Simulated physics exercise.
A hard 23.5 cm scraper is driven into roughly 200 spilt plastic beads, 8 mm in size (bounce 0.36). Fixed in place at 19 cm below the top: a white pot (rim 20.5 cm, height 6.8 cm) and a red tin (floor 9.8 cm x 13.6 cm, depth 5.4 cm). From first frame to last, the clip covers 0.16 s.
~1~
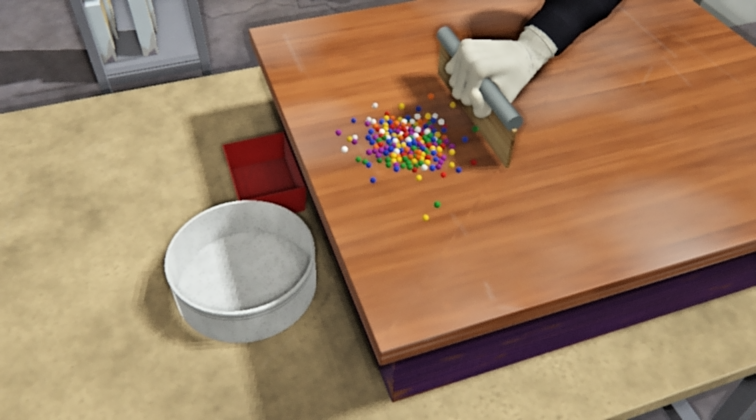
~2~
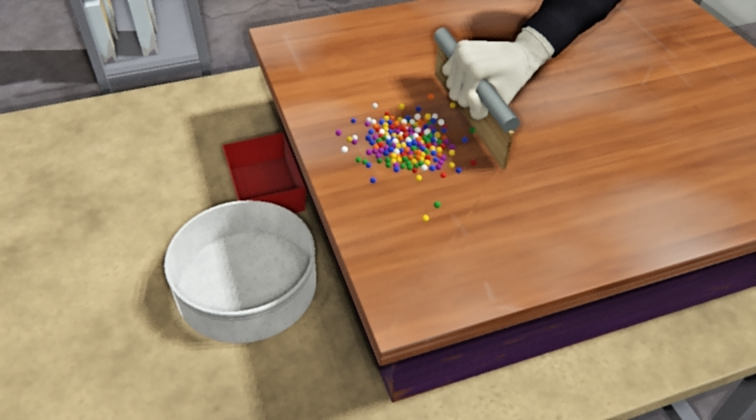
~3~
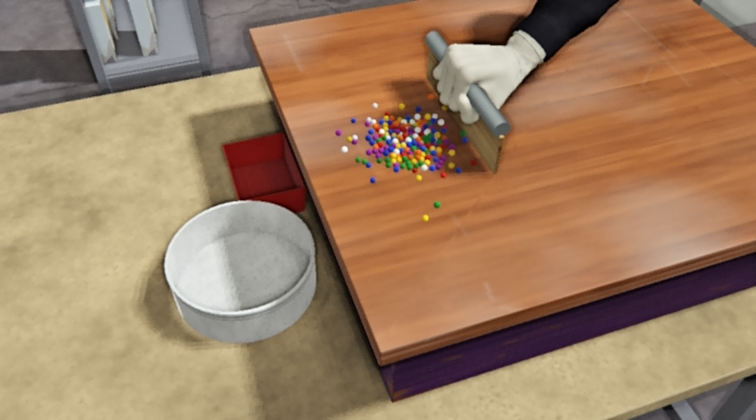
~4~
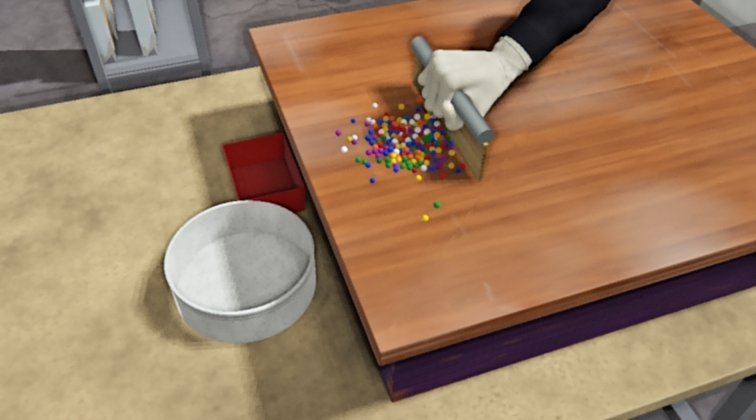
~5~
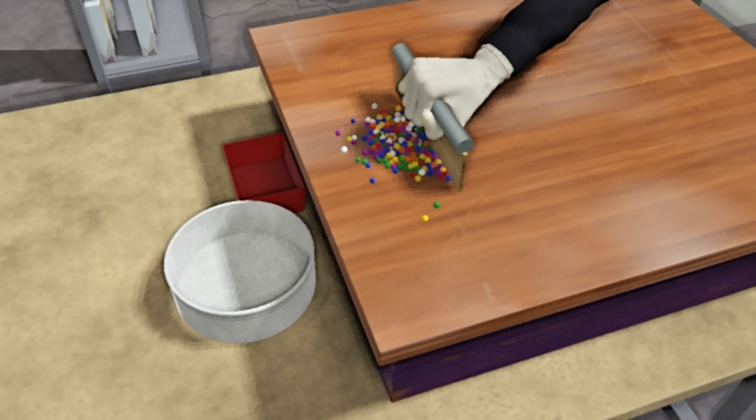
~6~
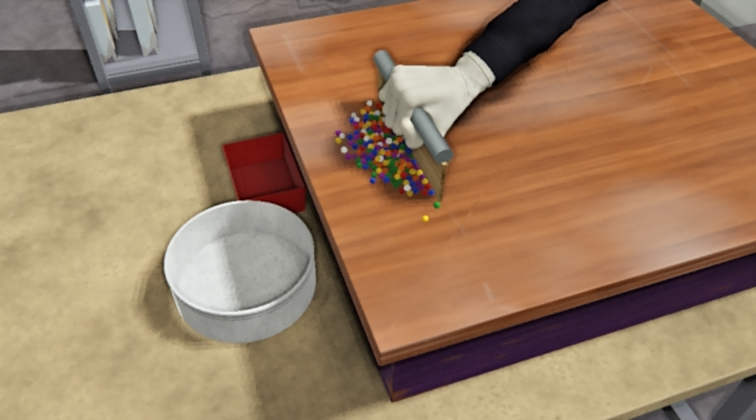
A white-gloved hand in a black sleeve grips a scraper with a grey bar handle on a raised wooden board, seen from above at an angle by a still camera. Many small multicoloured beads lie scattered to its left, with a white pot and a red tin on the tan surface beyond. The hand slides the scraper left and slightly nearer, meeting the beads and pushing them into a tighter band.
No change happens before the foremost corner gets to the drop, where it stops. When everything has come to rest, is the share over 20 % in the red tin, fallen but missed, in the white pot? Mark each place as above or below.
For red tin: Below. For fallen but missed: Above. For white pot: Above.
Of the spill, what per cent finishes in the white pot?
70 %.
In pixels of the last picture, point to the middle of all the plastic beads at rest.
Centre at rest: Approx. (195, 303).
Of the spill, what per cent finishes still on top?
Share: Close to 0 in a hundred.
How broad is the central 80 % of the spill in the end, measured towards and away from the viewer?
Estimated band: Near 38 cm.
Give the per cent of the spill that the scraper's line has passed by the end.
0 per cent.
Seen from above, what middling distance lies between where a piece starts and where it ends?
I'd put it at around 34 centimetres.
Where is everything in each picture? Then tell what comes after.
In the first picture, scraper from (512, 136) to (443, 46); moved 0.0 cm; pieces shifted so far, 0; middle of the spill at (405, 136); white pot at (240, 253); red tin at (263, 165).
In the second picture, scraper from (509, 138) to (440, 47); moved 0.5 cm; pieces shifted so far, 1; middle of the spill at (405, 136).
In the third picture, scraper from (500, 143) to (431, 51); moved 2.2 cm; pieces shifted so far, 2; middle of the spill at (405, 136).
In the fourth picture, scraper from (484, 150) to (417, 56); moved 4.8 cm; pieces shifted so far, 8; middle of the spill at (405, 136).
In the fifth picture, scraper from (464, 160) to (399, 63); moved 8.2 cm; pieces shifted so far, 166; middle of the spill at (398, 132).
In the sixth picture, scraper from (443, 170) to (381, 70); moved 11.5 cm; pieces shifted so far, 189; middle of the spill at (389, 141); white pot at (240, 253); red tin at (263, 165).
Then, 0.14 s after the last picture, scraper 24 cm from its start, spill 24 cm wide; still on top 100 %.
Then, 0.28 s after the last picture, scraper 26 cm from its start, spill 31 cm wide; white pot 60 %, off the edge, not caught 40 %.
Then, 0.40 s after the last picture, scraper 26 cm from its start, spill 37 cm wide; white pot 70 %, red tin 5 %, off the edge, not caught 30 %.
In the end, white pot 70 %, red tin 5 %, fallen but missed 30 %, still on top 0 %.
